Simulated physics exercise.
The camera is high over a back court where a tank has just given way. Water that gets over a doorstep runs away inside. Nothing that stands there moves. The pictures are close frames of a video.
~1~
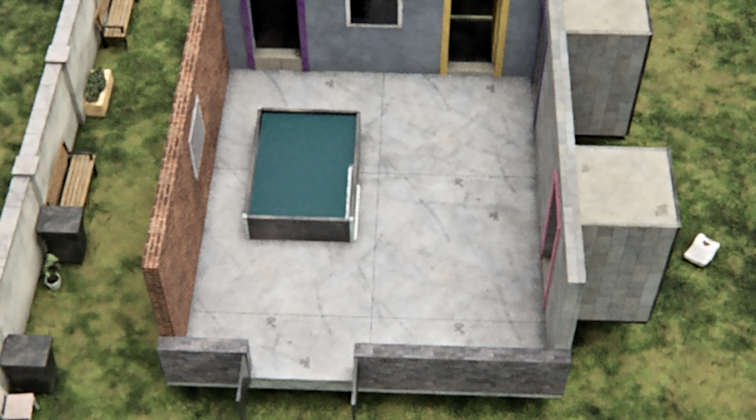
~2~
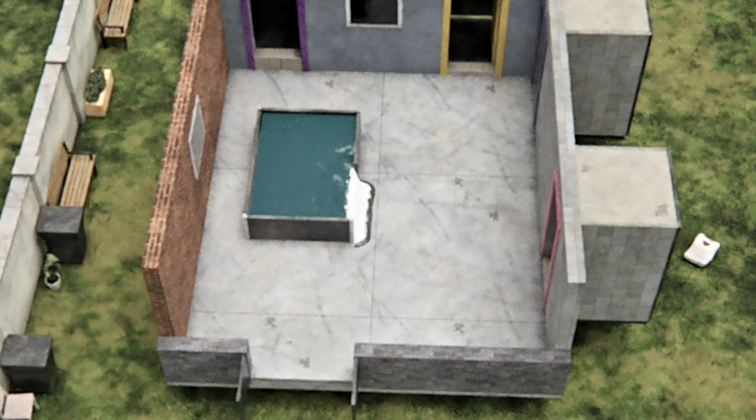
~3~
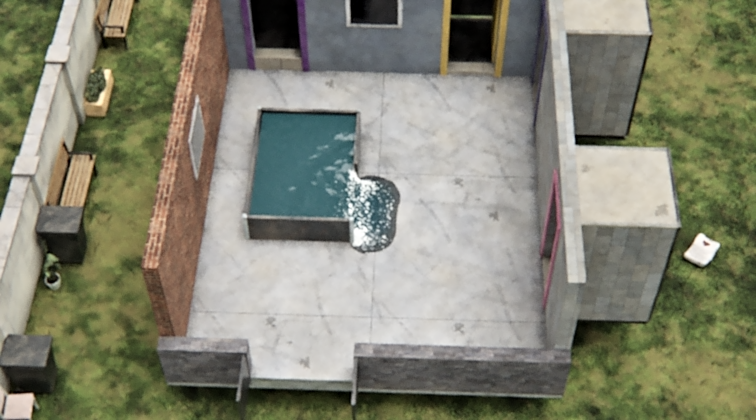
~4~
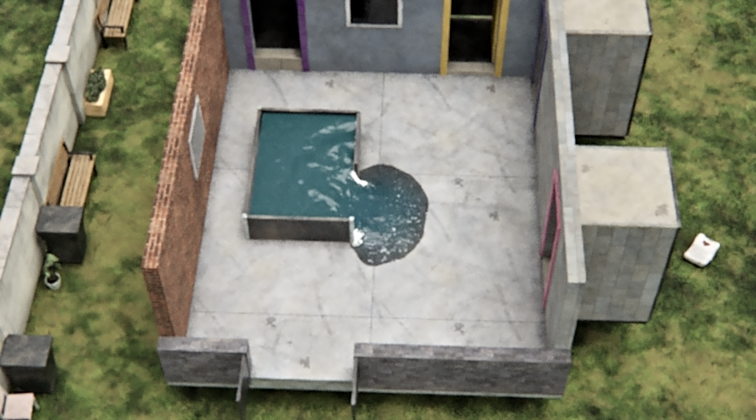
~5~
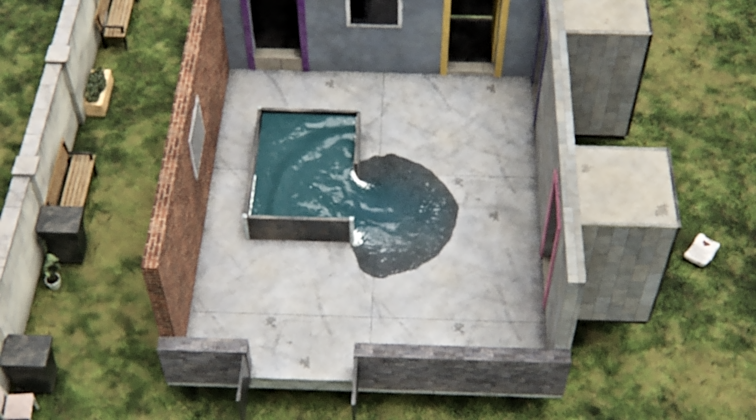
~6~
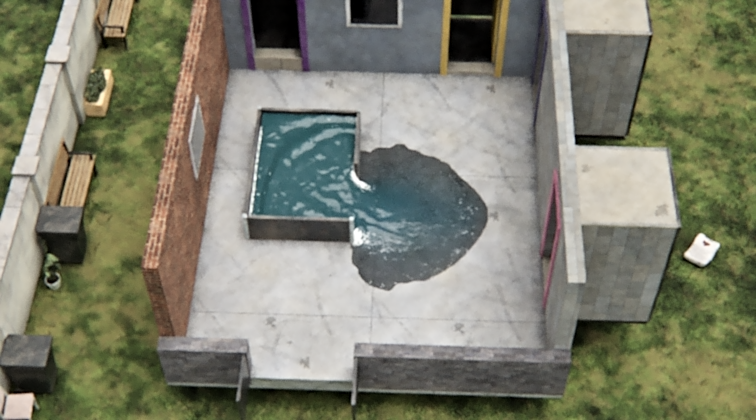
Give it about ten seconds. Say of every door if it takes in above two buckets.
One by one: The pink door lets in a lot; the yellow door admits no more than that; the purple door admits no more than that; the blue door lets in a lot.
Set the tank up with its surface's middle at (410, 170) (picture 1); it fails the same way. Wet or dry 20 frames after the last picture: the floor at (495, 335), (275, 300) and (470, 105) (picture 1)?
One after the other: Flooded, no water, under water.
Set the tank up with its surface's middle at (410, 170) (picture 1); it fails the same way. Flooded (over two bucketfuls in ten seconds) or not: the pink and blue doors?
Pink door goes over, blue door lets more in.
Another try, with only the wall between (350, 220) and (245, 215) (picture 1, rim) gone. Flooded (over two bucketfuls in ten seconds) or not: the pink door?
In short: Pink door keeps below it.
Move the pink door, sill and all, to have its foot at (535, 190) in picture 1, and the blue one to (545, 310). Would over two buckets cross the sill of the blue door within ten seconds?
One by one: Blue door takes more.
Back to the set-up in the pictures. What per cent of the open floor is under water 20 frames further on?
About 45 per cent.
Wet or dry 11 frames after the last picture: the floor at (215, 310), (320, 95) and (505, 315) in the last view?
One after the other: Clear, no water, covered.
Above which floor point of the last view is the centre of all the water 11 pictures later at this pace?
Roughly at (374, 206).
A moment on, water covers 25 % of the floor; the pink door not reached, the yellow door not reached, the purple door not reached, the blue door not reached.
Next, water covers 40 % of the floor; the pink door over two buckets in, the yellow door not reached, the purple door not reached, the blue door wet at the sill, nothing in.
Then, water covers 45 % of the floor; the pink door over two buckets in, the yellow door wet at the sill, nothing in, the purple door not reached, the blue door wet at the sill, nothing in.
Later, water covers 80 % of the floor; the pink door far over two buckets in, the yellow door under two buckets in, the purple door wet at the sill, nothing in, the blue door over two buckets in.
In the end, water covers 95 % of the floor; the pink door far over two buckets in, the yellow door under two buckets in, the purple door wet at the sill, nothing in, the blue door over two buckets in.
